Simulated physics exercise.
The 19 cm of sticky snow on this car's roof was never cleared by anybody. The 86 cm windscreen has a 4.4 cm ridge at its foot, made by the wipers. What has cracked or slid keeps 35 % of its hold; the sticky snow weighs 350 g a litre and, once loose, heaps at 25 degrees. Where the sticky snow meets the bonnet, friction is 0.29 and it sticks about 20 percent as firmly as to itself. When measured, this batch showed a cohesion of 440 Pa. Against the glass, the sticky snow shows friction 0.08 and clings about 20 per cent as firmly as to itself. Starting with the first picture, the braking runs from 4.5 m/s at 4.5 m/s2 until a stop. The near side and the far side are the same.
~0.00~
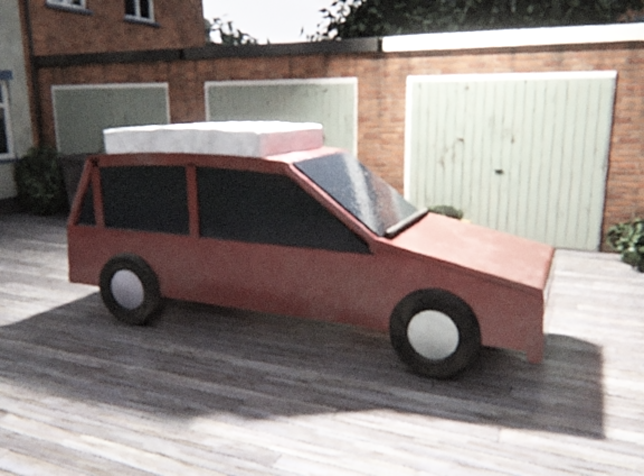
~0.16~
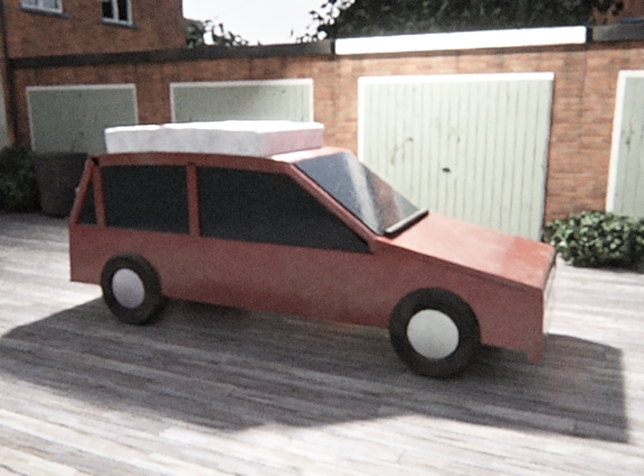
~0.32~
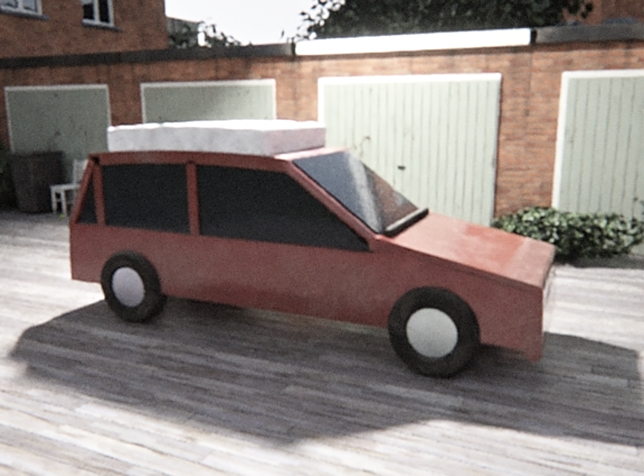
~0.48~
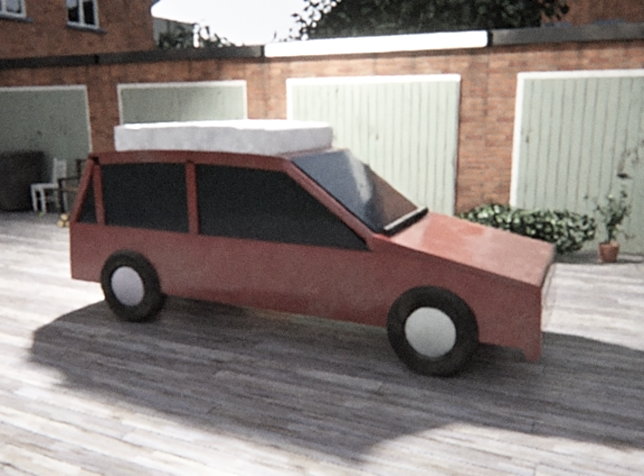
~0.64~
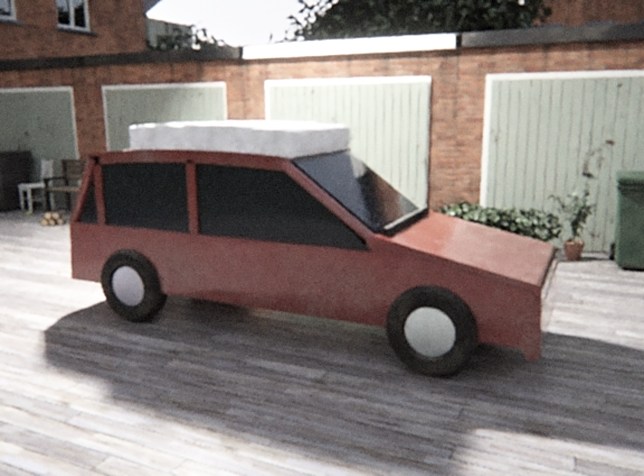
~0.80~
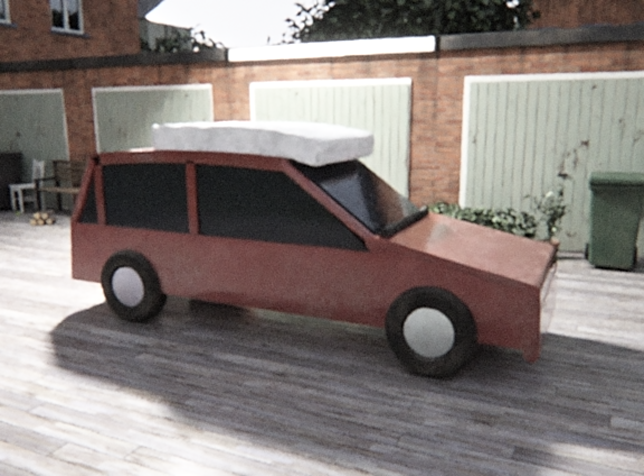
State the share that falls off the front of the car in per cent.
The share that falls off the front of the car is near 98 per cent.
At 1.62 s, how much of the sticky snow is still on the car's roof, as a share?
Estimate: Near 0 in a hundred.
After 1.17 s, 25 % of the snow is on the roof, 48 % on the glass, 26 % on the bonnet and none has gone off the nose.
After 1.62 s, none of the snow is on the roof, 2 % on the glass, 87 % on the bonnet and 11 % has gone off the nose.
After 2.06 s, none of the snow is on the roof, 2 % on the glass, 34 % on the bonnet and 65 % has gone off the nose.
After 2.50 s, none of the snow is on the roof, 2 % on the glass, 12 % on the bonnet and 87 % has gone off the nose.
After 3.40 s, none of the snow is on the roof, 2 % on the glass, 1 % on the bonnet and 98 % has gone off the nose.
